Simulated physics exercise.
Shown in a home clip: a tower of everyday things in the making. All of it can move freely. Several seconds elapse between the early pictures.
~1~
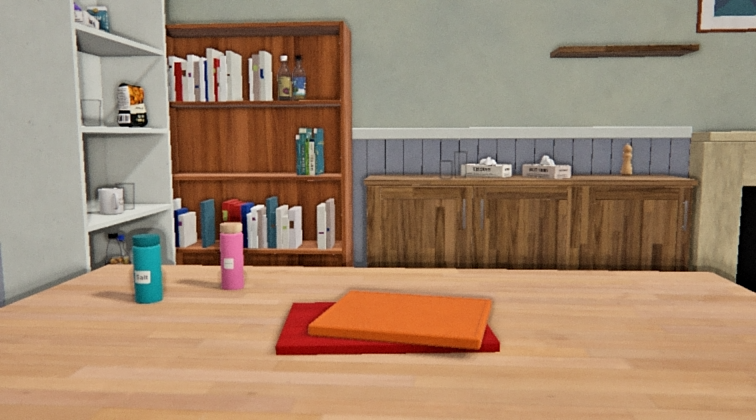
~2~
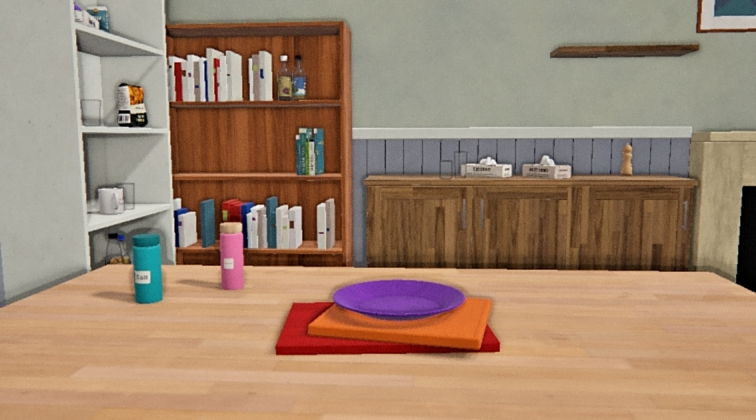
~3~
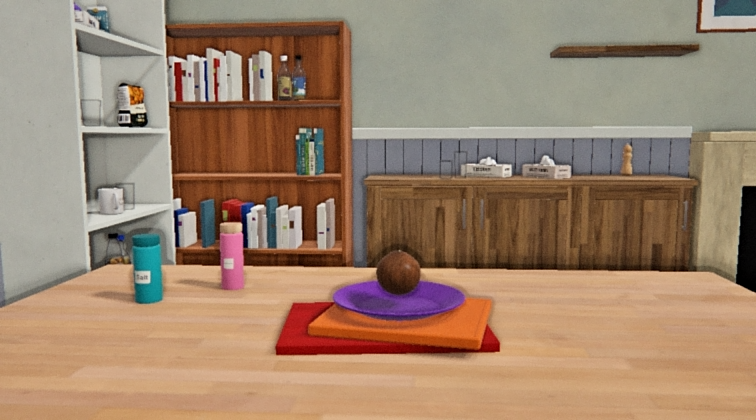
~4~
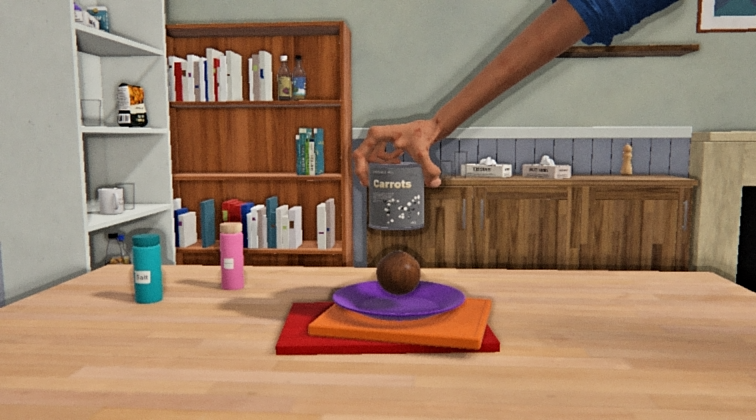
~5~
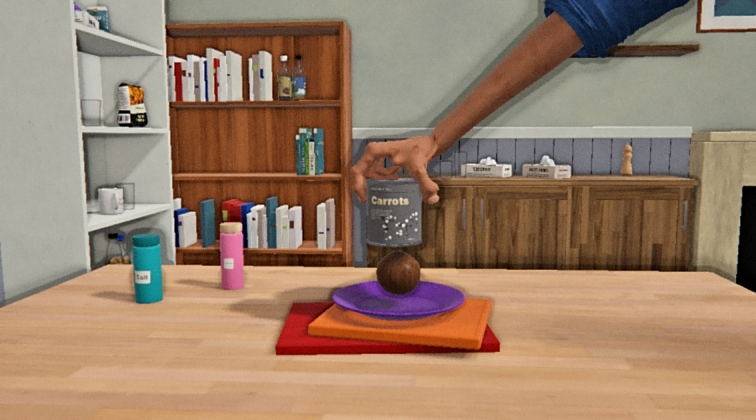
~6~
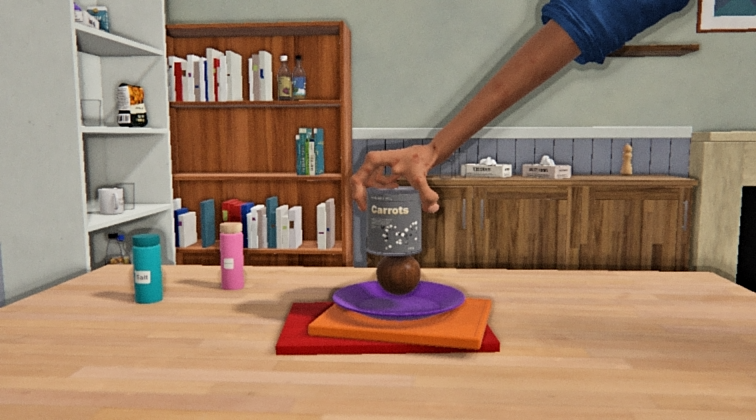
In this clip, a purple plate and then a round brown object appear on stacked orange and red boards, before a hand reaches in from the right and lowers a grey pot labelled "Carrots" onto the brown object.
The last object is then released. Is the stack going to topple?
Yes, it topples.
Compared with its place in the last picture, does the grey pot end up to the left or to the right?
Pretty clearly in the leftward direction.
Then, 0.50 s after the last picture, grey pot now fallen.
Then, 0.70 s after the last picture, things are still on the move.
Then, 0.80 s after the last picture, as before.
At rest, fallen, grey pot; the other 6 in place. Seen from the same camera at the end, grey pot near (211, 304). The pile gives way.
